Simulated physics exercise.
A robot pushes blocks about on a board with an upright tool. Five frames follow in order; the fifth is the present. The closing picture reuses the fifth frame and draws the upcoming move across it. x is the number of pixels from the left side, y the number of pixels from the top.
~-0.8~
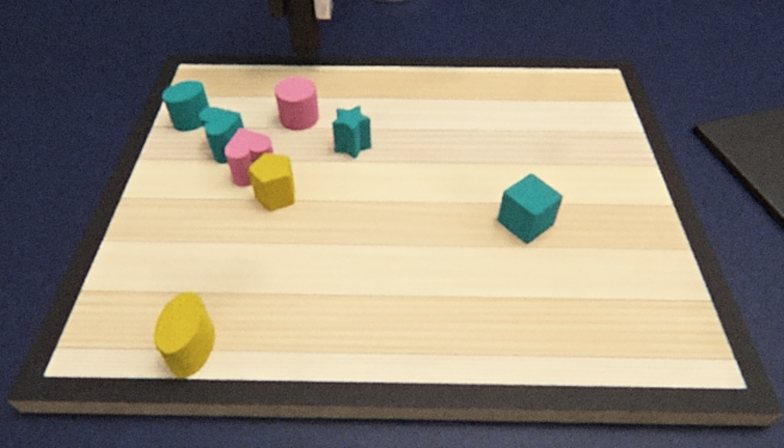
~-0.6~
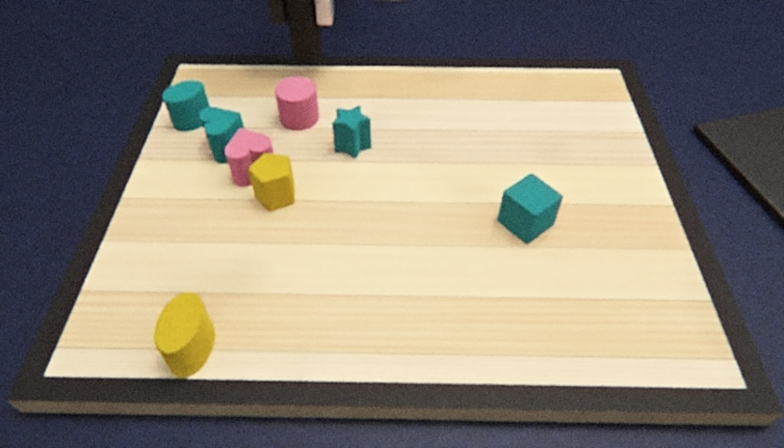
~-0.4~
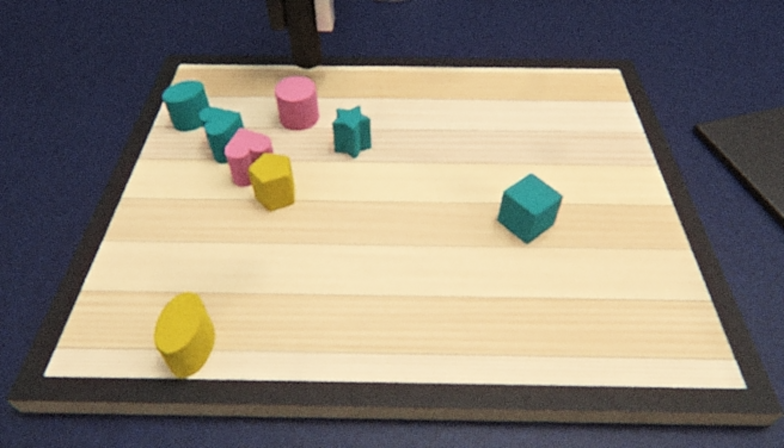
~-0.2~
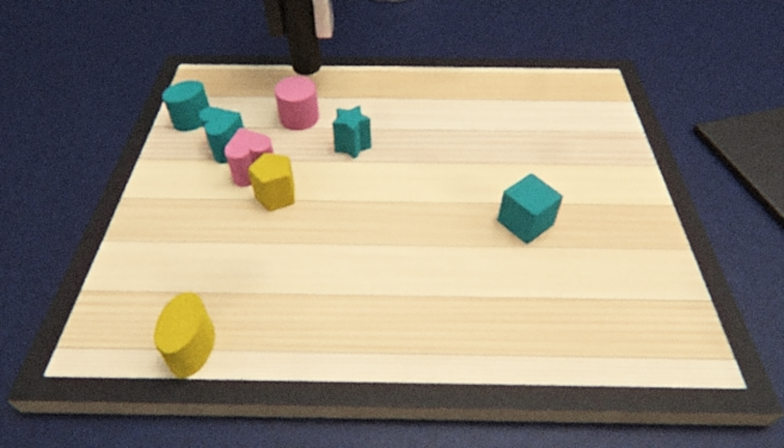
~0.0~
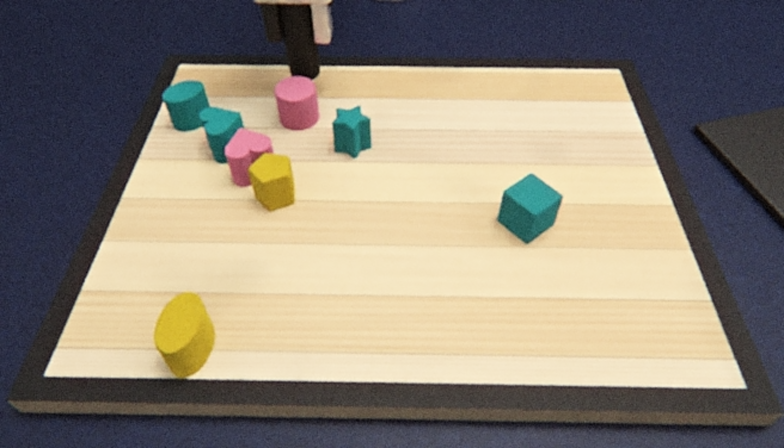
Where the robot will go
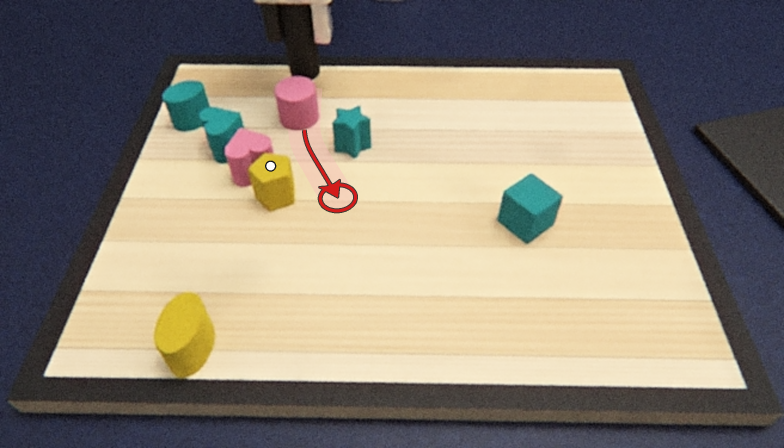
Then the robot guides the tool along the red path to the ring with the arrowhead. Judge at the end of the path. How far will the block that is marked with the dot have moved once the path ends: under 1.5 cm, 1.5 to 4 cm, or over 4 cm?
It is going to finish 1.5 to 4 cm from where it is now.
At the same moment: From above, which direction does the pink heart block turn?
From above, the turn goes clockwise.
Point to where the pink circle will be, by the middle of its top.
The centre of its top will be at (282, 158).
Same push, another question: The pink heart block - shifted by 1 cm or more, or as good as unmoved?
The pink heart block will not stay where it is.
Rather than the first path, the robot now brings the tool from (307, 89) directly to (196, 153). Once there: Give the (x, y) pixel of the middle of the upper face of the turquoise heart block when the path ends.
The middle of the upper face of the turquoise heart block will lie at about (194, 144) in the picture.
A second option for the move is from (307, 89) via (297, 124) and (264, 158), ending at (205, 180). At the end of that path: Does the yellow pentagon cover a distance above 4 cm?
My answer is no.
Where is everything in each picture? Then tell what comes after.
In the first picture, tool's lower end at (307, 49); pink heart block at (247, 143); yellow pentagon at (271, 166); pink circle at (295, 88); turquoise star-shaped block at (351, 116).
In the second picture, tool at (308, 56); blocks still.
In the third picture, tool at (308, 62); blocks still.
In the fourth picture, tool at (307, 68); blocks still.
In the fifth picture, tool at (305, 74); pink heart block at (247, 143); yellow pentagon at (271, 166); pink circle at (295, 88); turquoise star-shaped block at (351, 116).
Drawn move, from (307, 89) via (306, 141), ending at (338, 198); the dot is on the yellow pentagon.
What follows on the original path. One third of the way, tool at (302, 108); pink circle at (286, 116).
Two thirds of the way, tool at (313, 144); pink heart block at (235, 151), turned 35° clockwise; yellow pentagon at (262, 179); pink circle at (280, 149).
At the end, tool at (336, 183); pink heart block at (235, 151), turned 40° clockwise; yellow pentagon at (252, 187), turned 15° anticlockwise; pink circle at (282, 158); turquoise star-shaped block still.
